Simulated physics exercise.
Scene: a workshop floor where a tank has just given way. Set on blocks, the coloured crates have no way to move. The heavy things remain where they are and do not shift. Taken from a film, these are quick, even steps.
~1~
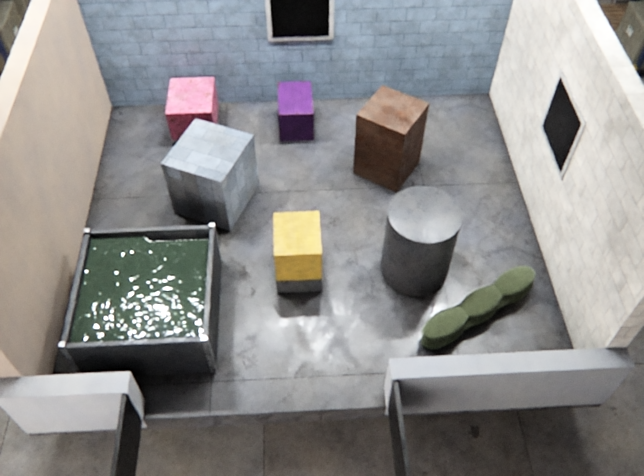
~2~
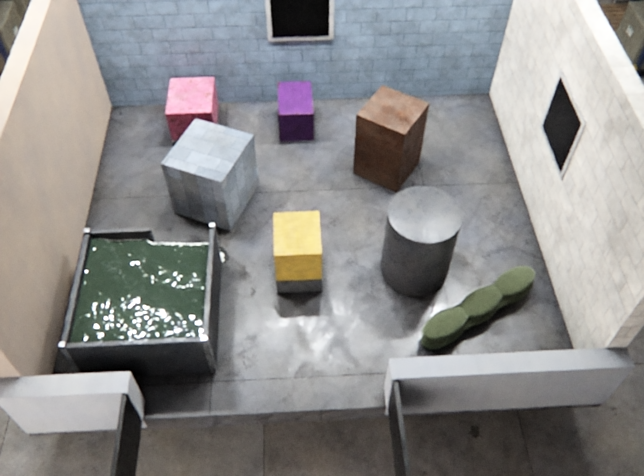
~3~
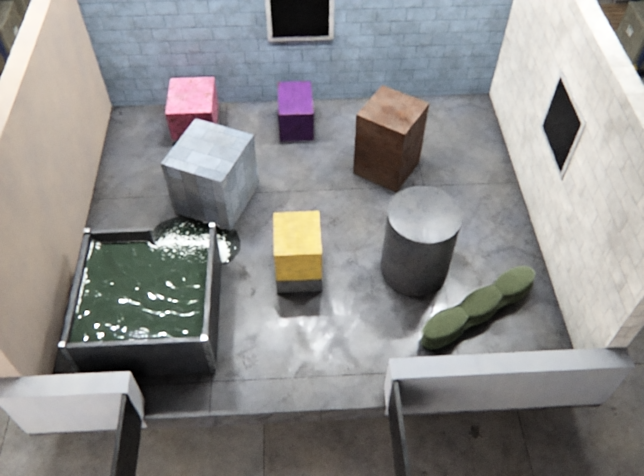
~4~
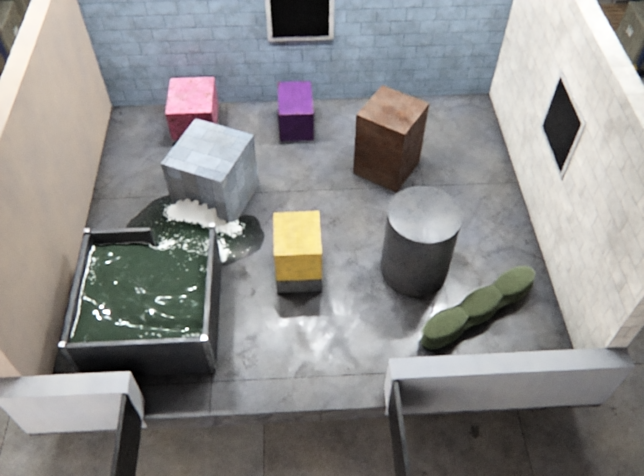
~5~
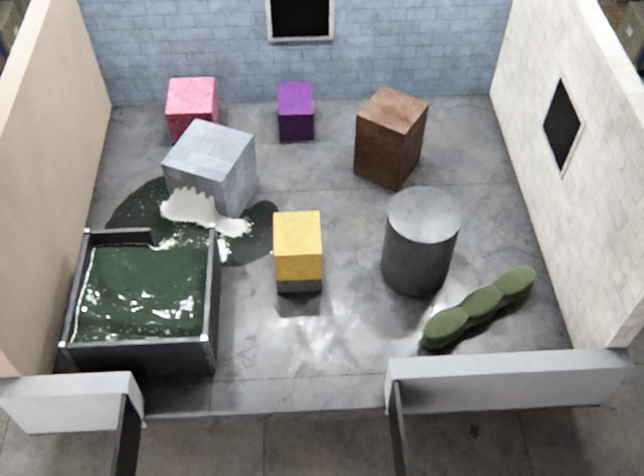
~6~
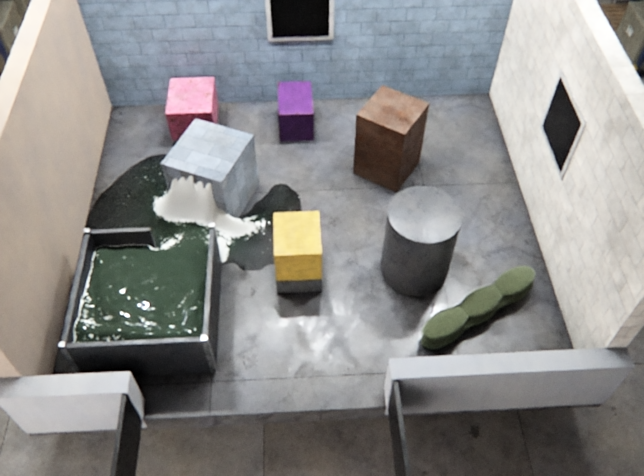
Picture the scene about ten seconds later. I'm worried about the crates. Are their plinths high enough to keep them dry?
One by one: The pink crate will be left wet. The purple crate will be left wet. The yellow crate will be left dry.
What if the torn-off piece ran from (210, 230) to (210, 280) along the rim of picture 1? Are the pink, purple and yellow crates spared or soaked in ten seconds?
Going through them, the pink crate is never reached, the purple crate gets reached and the yellow crate gets reached.
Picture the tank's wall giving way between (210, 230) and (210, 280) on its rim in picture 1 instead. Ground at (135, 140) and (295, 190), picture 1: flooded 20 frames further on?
Untouched, then inundated.
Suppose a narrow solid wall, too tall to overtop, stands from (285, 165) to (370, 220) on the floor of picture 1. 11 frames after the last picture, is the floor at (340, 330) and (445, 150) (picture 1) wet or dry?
Untouched, untouched.
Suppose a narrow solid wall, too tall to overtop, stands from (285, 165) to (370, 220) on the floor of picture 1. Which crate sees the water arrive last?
I'd go with the crate marked purple.
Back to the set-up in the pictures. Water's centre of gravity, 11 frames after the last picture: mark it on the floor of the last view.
(182, 250).
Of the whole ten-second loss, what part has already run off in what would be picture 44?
Roughly 40 percent.
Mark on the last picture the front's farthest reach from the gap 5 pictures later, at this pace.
Roughly at (112, 107).
A moment on, water covers 25 % of the floor; the pink crate water round its plinth, the purple crate not reached, the yellow crate water round its plinth.
Next, water covers 40 % of the floor; the pink crate water round its plinth, the purple crate water round its plinth, the yellow crate water round its plinth.
Then, water covers 60 % of the floor; the pink crate water round its plinth, the purple crate water round its plinth, the yellow crate water round its plinth.
Later, water covers 80 % of the floor; the pink crate water round its plinth, the purple crate water round its plinth, the yellow crate water round its plinth.
In the end, water covers 100 % of the floor; the pink crate was topped, the purple crate was topped, the yellow crate stayed above the water.
